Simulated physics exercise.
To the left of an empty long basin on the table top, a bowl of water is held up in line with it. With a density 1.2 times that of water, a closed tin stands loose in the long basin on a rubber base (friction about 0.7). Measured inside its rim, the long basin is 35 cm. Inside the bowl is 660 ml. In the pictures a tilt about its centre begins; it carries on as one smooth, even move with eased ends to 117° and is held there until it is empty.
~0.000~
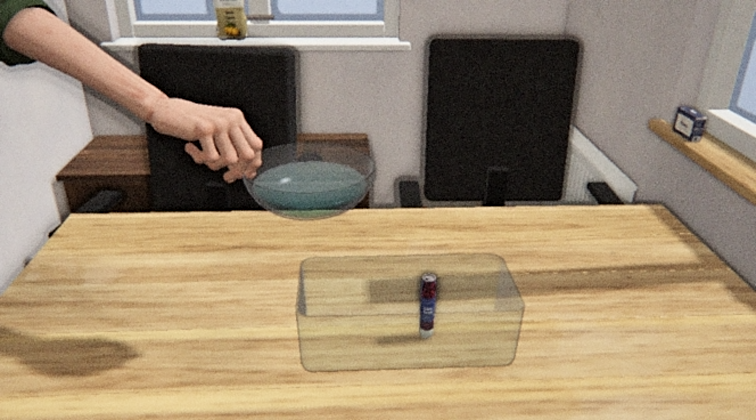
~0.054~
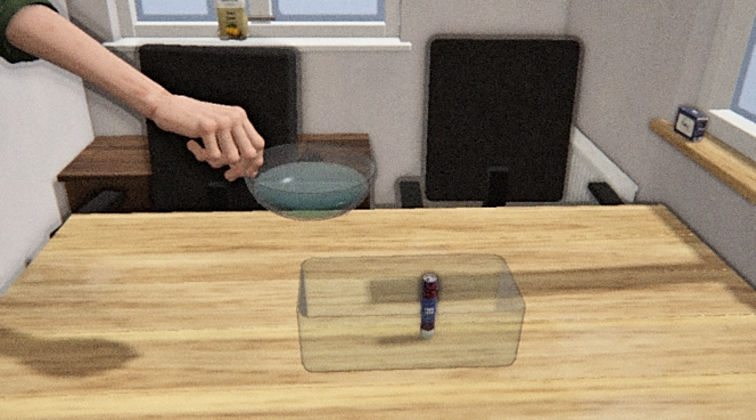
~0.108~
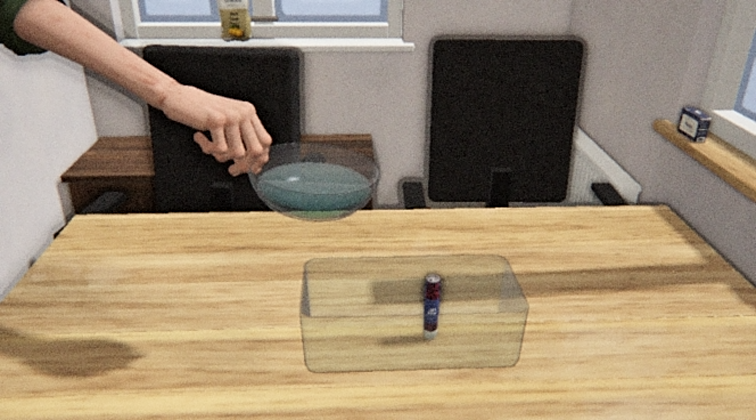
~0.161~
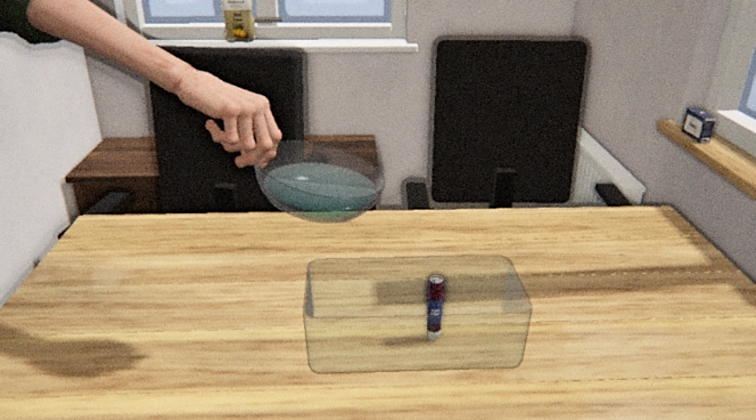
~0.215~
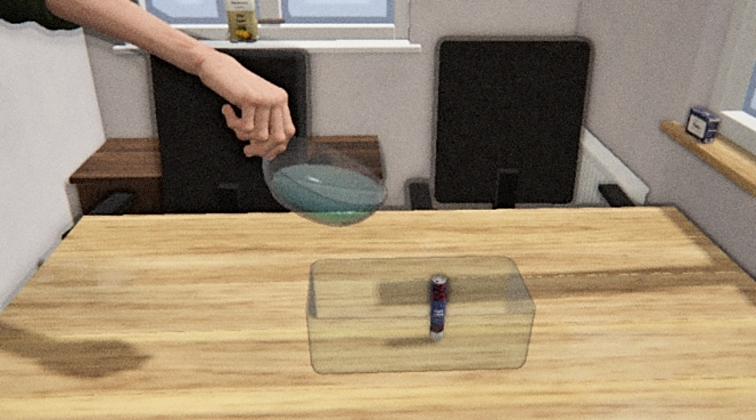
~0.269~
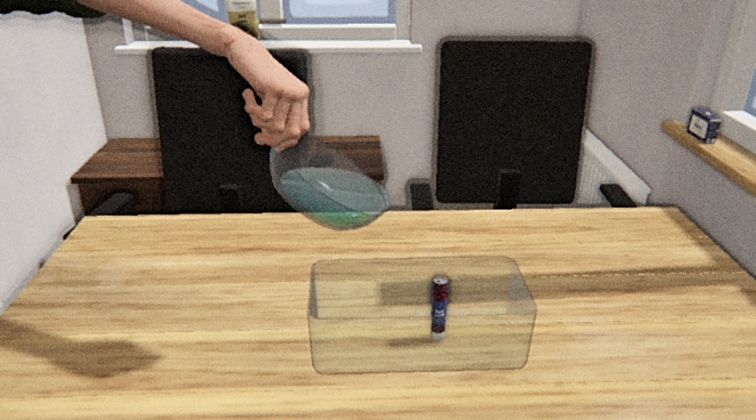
A glass bowl of bluish-green water, held up by a hand above a wooden table, starts out level, to the left of a clear, empty long basin with a small closed tin standing in it. The hand then rises at the bowl's left side, tilting it steadily steeper toward the right.
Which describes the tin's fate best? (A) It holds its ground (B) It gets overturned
The answer is B.
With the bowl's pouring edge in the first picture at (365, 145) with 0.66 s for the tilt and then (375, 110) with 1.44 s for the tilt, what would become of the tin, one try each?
Run one: It tumbles. Run two: It does not tip.
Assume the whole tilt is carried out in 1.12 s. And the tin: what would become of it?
Then the tin does not tip.
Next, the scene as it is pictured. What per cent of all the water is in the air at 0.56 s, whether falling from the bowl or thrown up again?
Some 28 per cent.
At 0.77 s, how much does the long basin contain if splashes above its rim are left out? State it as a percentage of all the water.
Near 96 in a hundred.
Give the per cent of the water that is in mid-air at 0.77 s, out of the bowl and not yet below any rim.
Close to 5 per cent.
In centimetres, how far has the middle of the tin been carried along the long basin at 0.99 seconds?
The tin is about 3 cm from where it started.
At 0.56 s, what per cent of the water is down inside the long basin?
About 70%.
Then, 0.56 s in, the tilt is 102° and 1 per cent is still to pour; the tin stands where it began.
Then, 0.77 s in, the tilt is 117° and 0 per cent is still to pour; the tin leans 13°.
Then, 0.99 s in, the tilt is 117° and 0 per cent is still to pour; the tin leans 14°.
Then, 1.23 s in, the tilt is 117° and 0 per cent is still to pour; the tin lies on its side.
Finally, the tin lies on its side.
